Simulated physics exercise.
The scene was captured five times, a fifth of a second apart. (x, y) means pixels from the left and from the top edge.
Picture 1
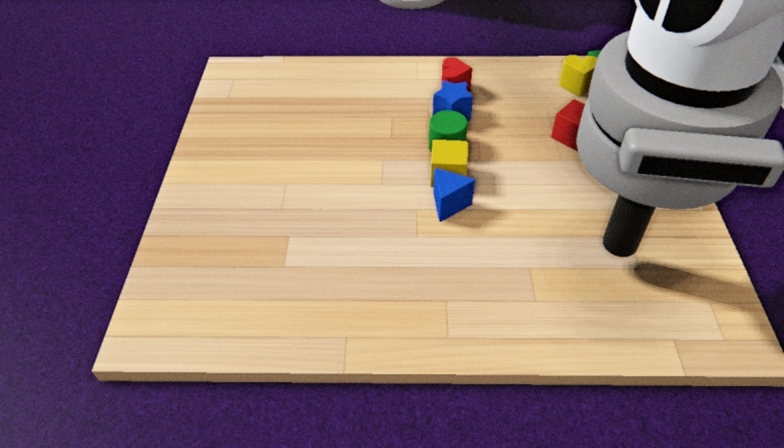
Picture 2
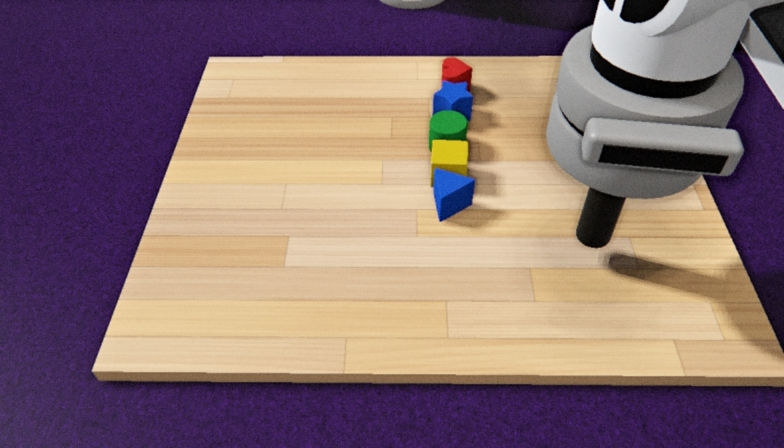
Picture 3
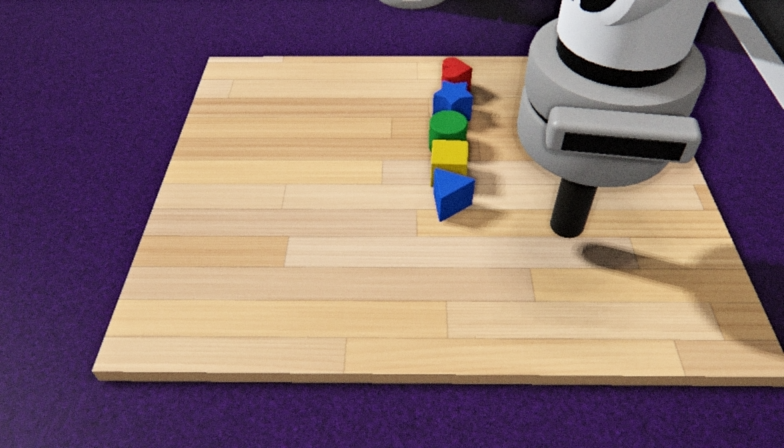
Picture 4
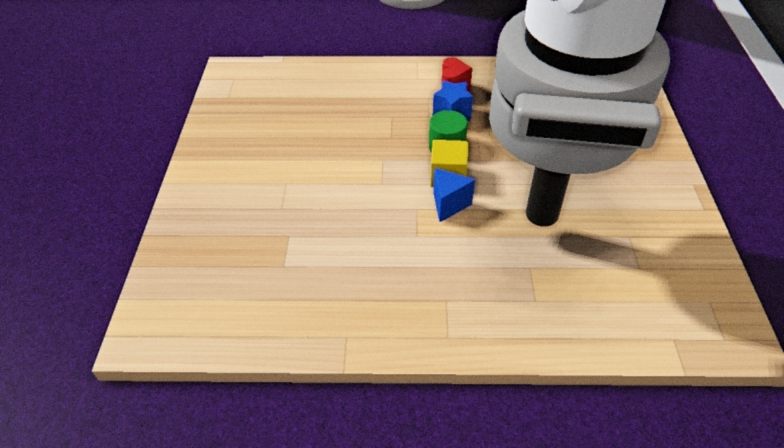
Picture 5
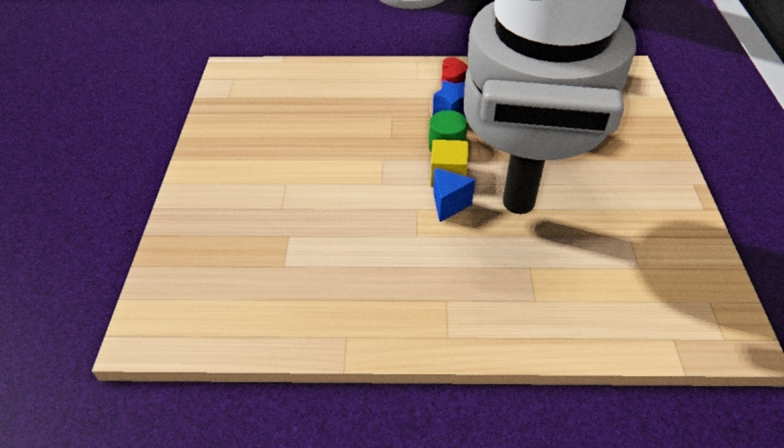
A grey and white robot arm with a black, rod-like tip moves steadily left and slightly away over a pale wooden board on purple cloth, seen from above by a still camera. Near the board's middle, a red block, a blue one, a green round one, a yellow square and a blue three-sided one form a column. The arm first covers, then hides, yellow and red blocks at right, drawing nearer the motionless column.
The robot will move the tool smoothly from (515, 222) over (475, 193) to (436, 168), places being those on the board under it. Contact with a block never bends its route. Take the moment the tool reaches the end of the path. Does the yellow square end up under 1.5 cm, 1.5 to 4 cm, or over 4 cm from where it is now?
The shift is above 4 cm.
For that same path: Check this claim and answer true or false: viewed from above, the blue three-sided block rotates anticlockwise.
Verdict: True.
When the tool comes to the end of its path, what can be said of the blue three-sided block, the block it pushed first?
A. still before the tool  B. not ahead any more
Letter B.
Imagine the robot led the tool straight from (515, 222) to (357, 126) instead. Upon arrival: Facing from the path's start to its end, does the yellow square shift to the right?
I'd say yes.
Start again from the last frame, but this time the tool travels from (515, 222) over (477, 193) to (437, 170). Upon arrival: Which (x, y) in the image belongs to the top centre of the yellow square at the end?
I expect it at (412, 133).
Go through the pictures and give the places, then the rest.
The first picture shows tool's lower end (619, 246); green circular block (449, 121); yellow square (450, 151); blue three-sided block (451, 181).
The second picture shows tool (592, 237); blocks still.
The third picture shows tool (566, 228); blocks still.
The fourth picture shows tool (542, 216); blocks still.
The fifth picture shows tool (518, 204); green circular block (449, 121); yellow square (450, 151); blue three-sided block (451, 181).
On the path given first. One third of the way, tool (491, 184); nothing pushed yet.
Two thirds of the way, tool (463, 166); yellow square (436, 144), turned 15° clockwise; blue three-sided block (438, 178), turned 50° anticlockwise.
At the end, tool (437, 150); green circular block still; yellow square (410, 132), turned 30° clockwise; blue three-sided block (436, 175), turned 70° anticlockwise.
